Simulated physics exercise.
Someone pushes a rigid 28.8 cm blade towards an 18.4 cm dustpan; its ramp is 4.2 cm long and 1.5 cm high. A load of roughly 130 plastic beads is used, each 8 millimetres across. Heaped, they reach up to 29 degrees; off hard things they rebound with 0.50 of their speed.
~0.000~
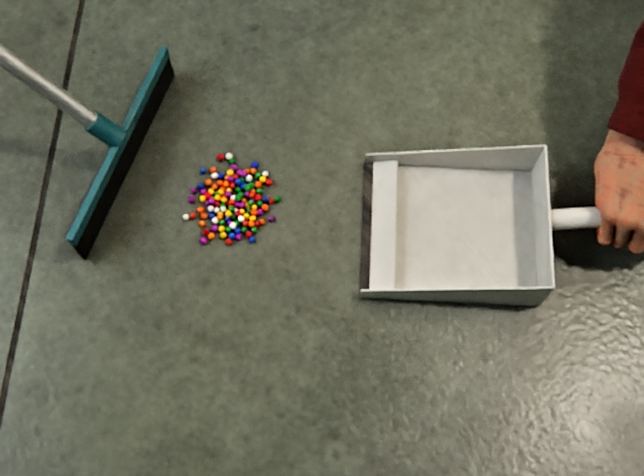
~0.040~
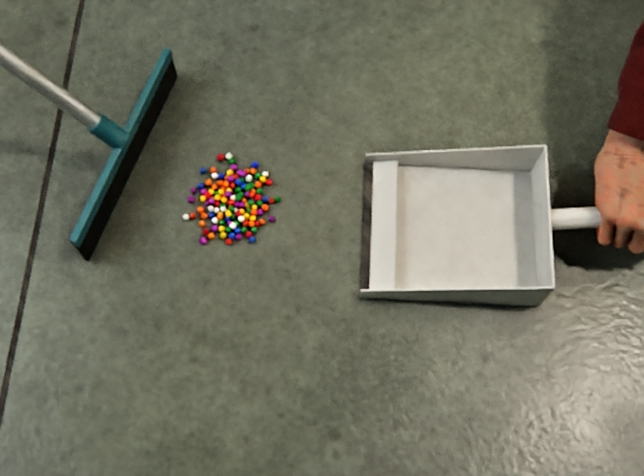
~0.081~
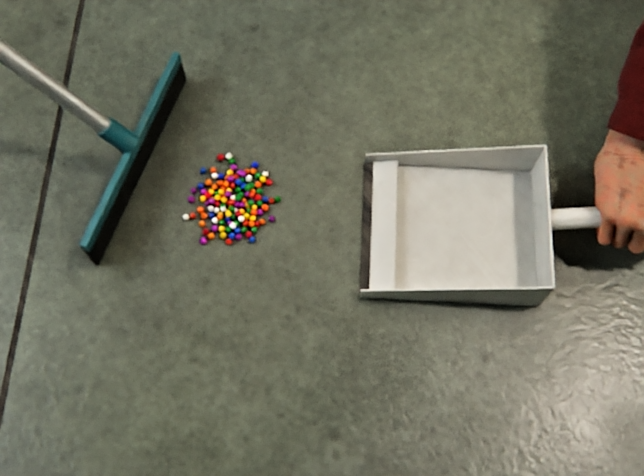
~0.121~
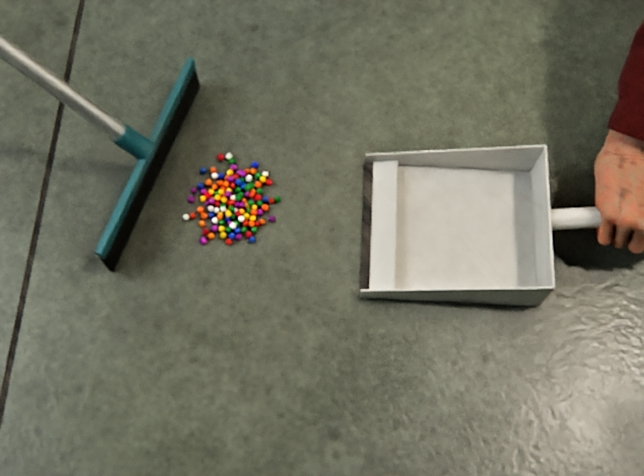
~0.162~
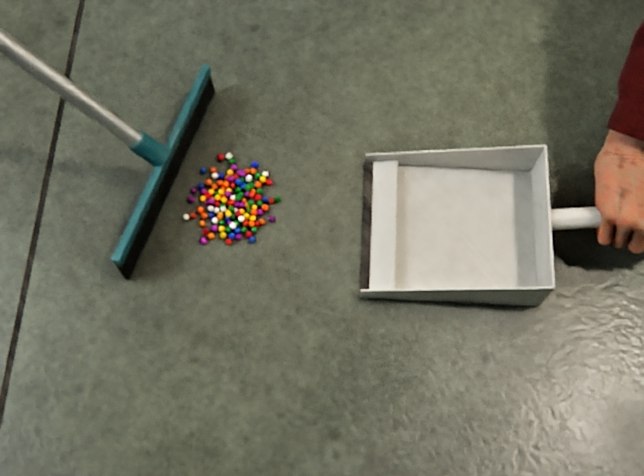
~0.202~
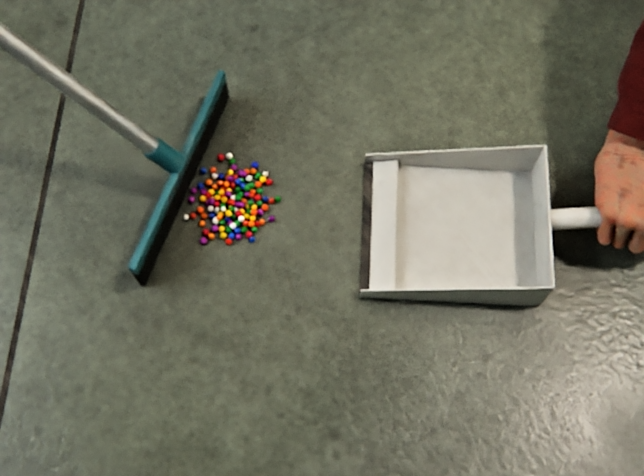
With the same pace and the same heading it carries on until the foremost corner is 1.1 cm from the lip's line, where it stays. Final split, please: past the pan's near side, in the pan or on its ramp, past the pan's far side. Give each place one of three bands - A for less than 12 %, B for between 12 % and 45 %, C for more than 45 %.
One by one: Past the pan's near side: A middling portion, in the pan or on its ramp: A slim portion, past the pan's far side: A slim portion.
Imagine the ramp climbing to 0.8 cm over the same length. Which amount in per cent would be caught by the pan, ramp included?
Estimate with the new ramp: Some 10 in a hundred.
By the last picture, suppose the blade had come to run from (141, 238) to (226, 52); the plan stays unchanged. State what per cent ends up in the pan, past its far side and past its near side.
That ends as pan 0, far 10, and near 10.
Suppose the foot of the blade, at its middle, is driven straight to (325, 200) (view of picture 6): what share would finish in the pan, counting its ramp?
I'd expect around 5 per cent.
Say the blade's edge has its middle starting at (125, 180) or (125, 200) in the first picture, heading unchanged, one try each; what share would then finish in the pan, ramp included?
First try about 10 per cent, second about 15 per cent.
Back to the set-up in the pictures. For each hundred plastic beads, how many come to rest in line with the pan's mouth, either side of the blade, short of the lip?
I'd say close to 70 per cent of them.
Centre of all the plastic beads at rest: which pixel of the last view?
Somewhere around (355, 250) in the final frame.
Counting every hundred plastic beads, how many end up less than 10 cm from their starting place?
Around 0 per cent, give or take.
After 0.38 s, middle of the blade 14 cm from the lip; 0 % over the lip, far side 0 %, near side 0 %.
After 0.50 s, middle of the blade 8 cm from the lip; 0 % over the lip, far side 5 %, near side 5 %.
After 0.75 s, middle of the blade 5 cm from the lip; 5 % over the lip, far side 0 %, near side 20 %.
By 1.4 s all is still; near side 20 %, pan 5 %, far side 5 %, in front of the lip or behind the blade 70 %.
